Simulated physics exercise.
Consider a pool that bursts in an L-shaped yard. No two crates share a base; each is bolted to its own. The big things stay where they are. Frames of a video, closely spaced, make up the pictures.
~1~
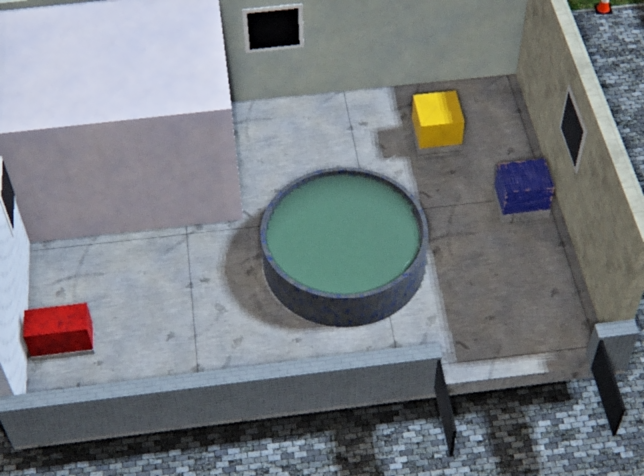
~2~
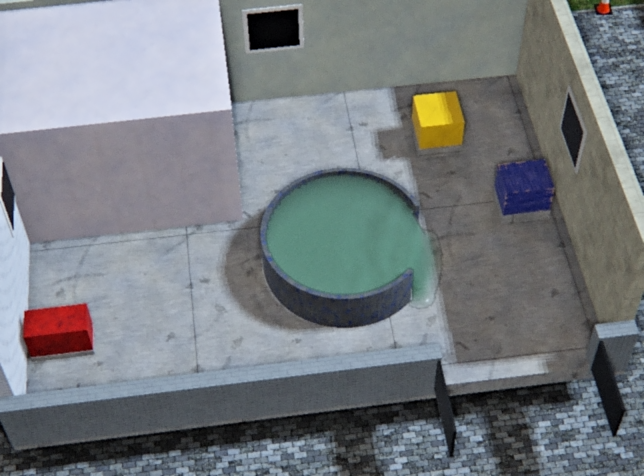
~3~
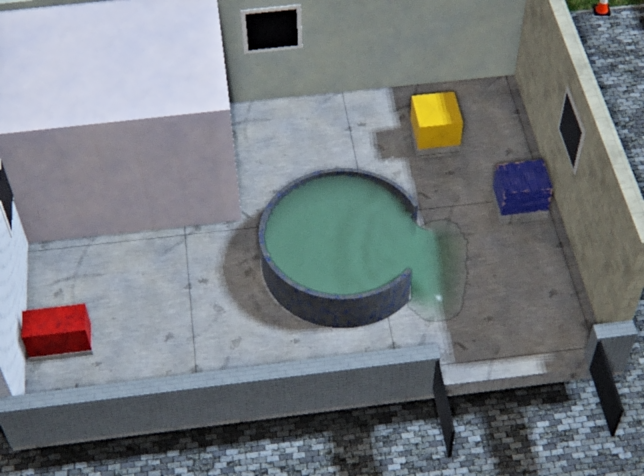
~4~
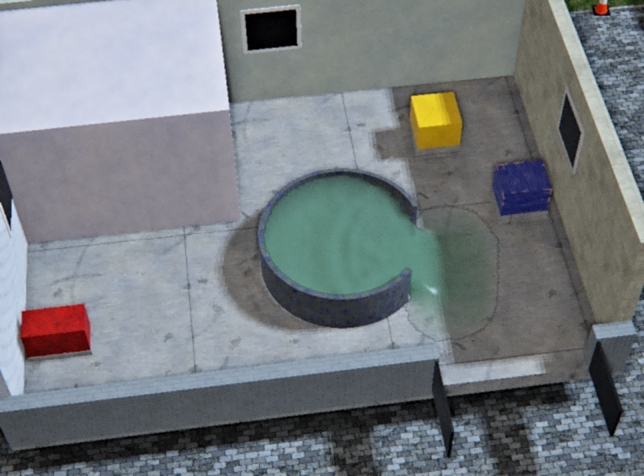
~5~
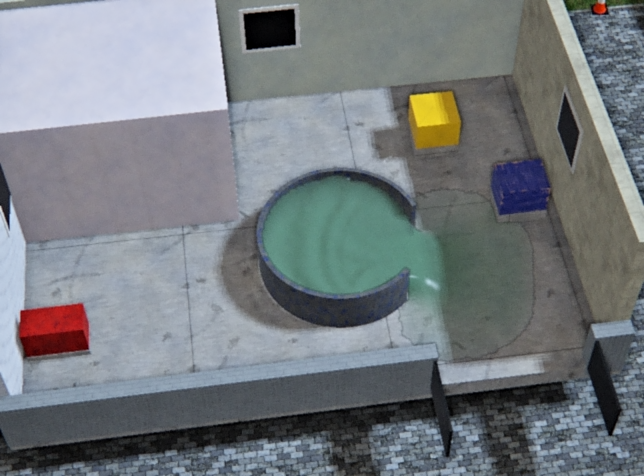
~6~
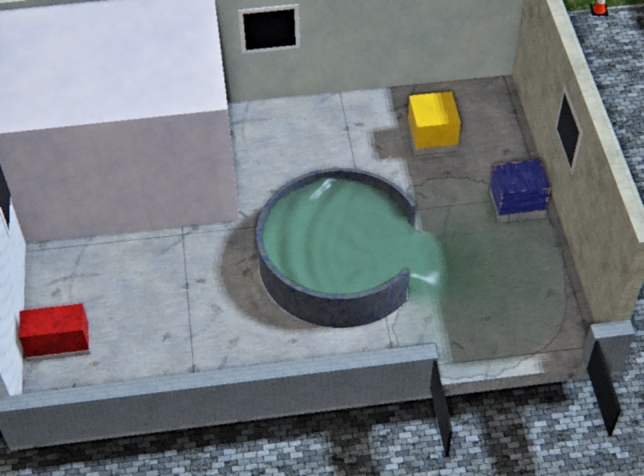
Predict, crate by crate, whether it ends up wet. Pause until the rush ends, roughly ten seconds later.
One by one: The yellow crate has no water on it afterwards; the blue crate has water on it afterwards; the red crate has no water on it afterwards.
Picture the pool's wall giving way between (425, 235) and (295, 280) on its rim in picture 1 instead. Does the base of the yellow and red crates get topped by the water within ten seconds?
The yellow crate is not reached, the red crate is reached.
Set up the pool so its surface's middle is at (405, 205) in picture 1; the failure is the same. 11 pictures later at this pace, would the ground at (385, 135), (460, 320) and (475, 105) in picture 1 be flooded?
Results in order - left untouched, left untouched, swamped.
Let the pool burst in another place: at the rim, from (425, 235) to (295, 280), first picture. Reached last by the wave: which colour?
I'd go with the yellow one.
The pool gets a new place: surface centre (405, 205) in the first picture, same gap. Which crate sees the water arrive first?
My pick is the blue-painted one.
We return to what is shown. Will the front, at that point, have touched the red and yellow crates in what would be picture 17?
Red crate untouched, yellow crate water there.
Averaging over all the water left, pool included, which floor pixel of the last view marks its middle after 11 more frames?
Close to pixel (421, 263).
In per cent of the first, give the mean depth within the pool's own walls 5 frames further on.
My reading is roughly 68 in a hundred.
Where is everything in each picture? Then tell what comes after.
In the first picture, still water in the pool at (344, 233).
In the second picture, the front is at (428, 234), out from the gap at (421, 259).
In the third picture, the front is at (451, 226), out from the gap at (420, 260).
In the fourth picture, the front is at (483, 322), out from the gap at (419, 261).
In the fifth picture, water pours out at (418, 261) and has run to (524, 319).
In the sixth picture, the front is at (554, 329), out from the gap at (417, 261).
A moment on, water covers 25 % of the floor; the yellow crate water round its plinth, the blue crate water round its plinth, the red crate not reached.
Next, water covers 30 % of the floor; the yellow crate water round its plinth, the blue crate water round its plinth, the red crate not reached.
Then, water covers 35 % of the floor; the yellow crate water round its plinth, the blue crate water round its plinth, the red crate not reached.
Later, water covers 55 % of the floor; the yellow crate water round its plinth, the blue crate water round its plinth, the red crate not reached.
In the end, water covers 65 % of the floor; the yellow crate stayed above the water, the blue crate was topped, the red crate stayed above the water.
